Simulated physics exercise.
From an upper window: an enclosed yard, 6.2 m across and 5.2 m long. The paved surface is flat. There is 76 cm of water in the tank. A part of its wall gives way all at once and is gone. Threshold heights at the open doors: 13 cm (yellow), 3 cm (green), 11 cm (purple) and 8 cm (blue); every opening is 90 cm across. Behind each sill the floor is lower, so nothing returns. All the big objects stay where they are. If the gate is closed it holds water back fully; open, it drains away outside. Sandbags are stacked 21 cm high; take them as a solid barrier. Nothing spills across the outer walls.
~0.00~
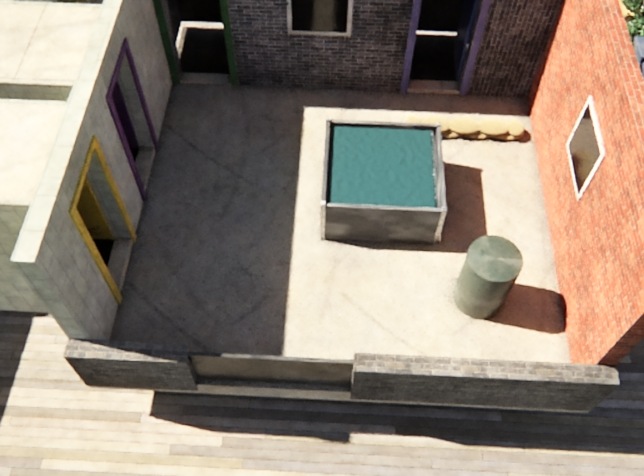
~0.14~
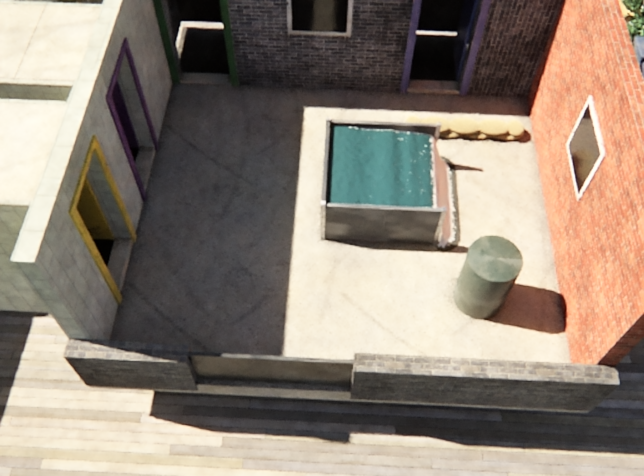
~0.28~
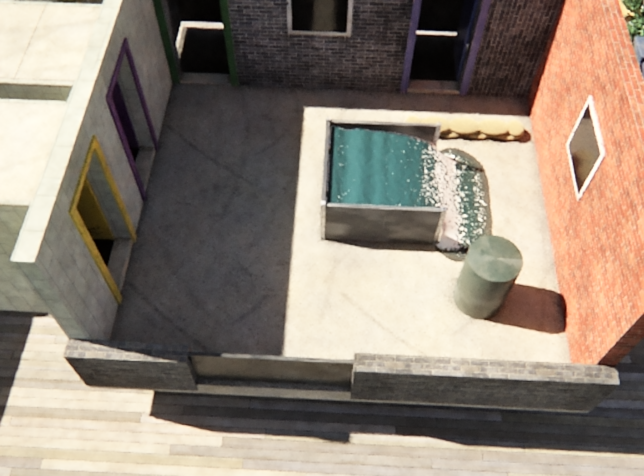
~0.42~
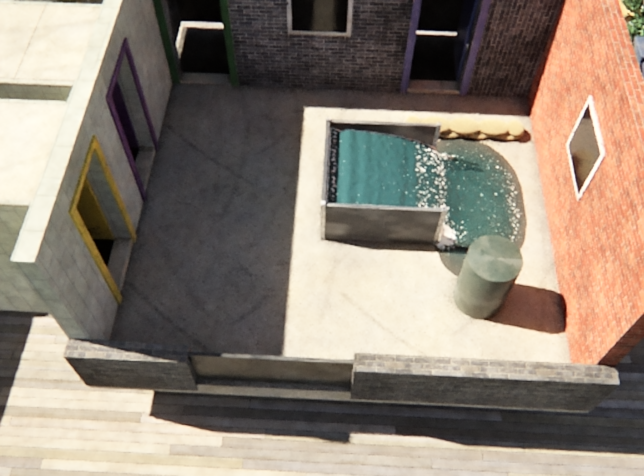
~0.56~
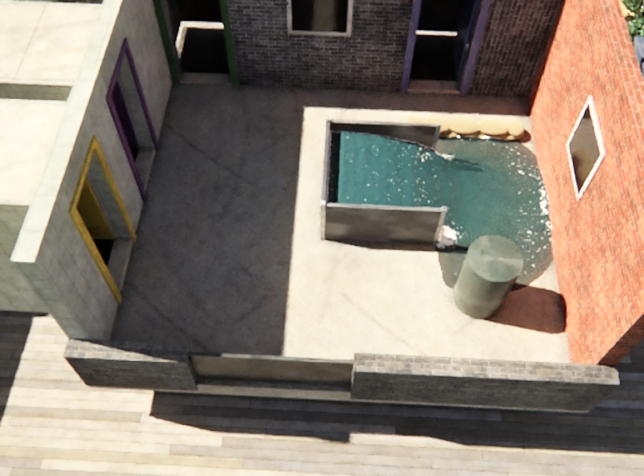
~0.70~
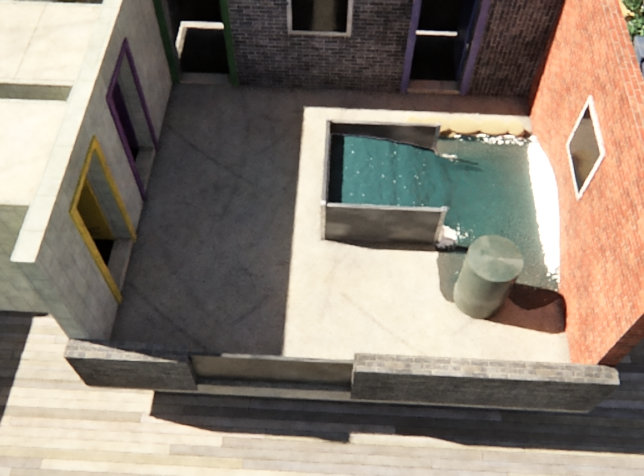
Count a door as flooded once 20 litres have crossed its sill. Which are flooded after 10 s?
Within that time: At the yellow door it stays under the limit; at the green door it passes the limit; at the purple door it stays under the limit; at the blue door it does not reach the limit.
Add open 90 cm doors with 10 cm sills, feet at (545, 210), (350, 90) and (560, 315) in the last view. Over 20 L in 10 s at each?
In that order: Over, under, above.
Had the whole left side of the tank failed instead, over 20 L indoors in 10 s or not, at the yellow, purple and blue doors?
Against that limit: Yellow over, purple over, blue below.
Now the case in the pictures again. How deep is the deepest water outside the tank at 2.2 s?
Roughly 38 cm.
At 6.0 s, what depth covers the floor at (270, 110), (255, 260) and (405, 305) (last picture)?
Roughly 4, 4 and 6 cm, in turn.
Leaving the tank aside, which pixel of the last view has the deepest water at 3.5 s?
At about (568, 347).
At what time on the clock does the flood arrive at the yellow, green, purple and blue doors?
Yellow 4.0 s, green 3.8 s, purple 4.5 s, blue 1.8 s.
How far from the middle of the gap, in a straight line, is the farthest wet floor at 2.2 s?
Some 3.4 m out.
After 1.4 s water covers 20 % of the floor and is deepest (46 cm) near (532, 205); yellow door not reached, green door not reached, purple door not reached, blue door not reached.
After 2.2 s water covers 30 % of the floor and is deepest (38 cm) near (574, 385); yellow door not reached, green door not reached, purple door not reached, blue door 6 cm at the sill, 0 L in.
After 3.5 s water covers 65 % of the floor and is deepest (26 cm) near (568, 347); yellow door not reached, green door not reached, purple door not reached, blue door 5 cm at the sill, 0 L in.
After 6.0 s water covers 90 % of the floor and is deepest (18 cm) near (145, 197); yellow door 15 cm at the sill, 0 L in, green door 8 cm at the sill, 18 L in, purple door 11 cm at the sill, 0 L in, blue door 3 cm at the sill, 0 L in.
After 10.0 s water covers 95 % of the floor and is deepest (11 cm) near (307, 94); yellow door 7 cm at the sill, 2 L in, green door 6 cm at the sill, 65 L in, purple door 7 cm at the sill, 5 L in, blue door 2 cm at the sill, 0 L in.
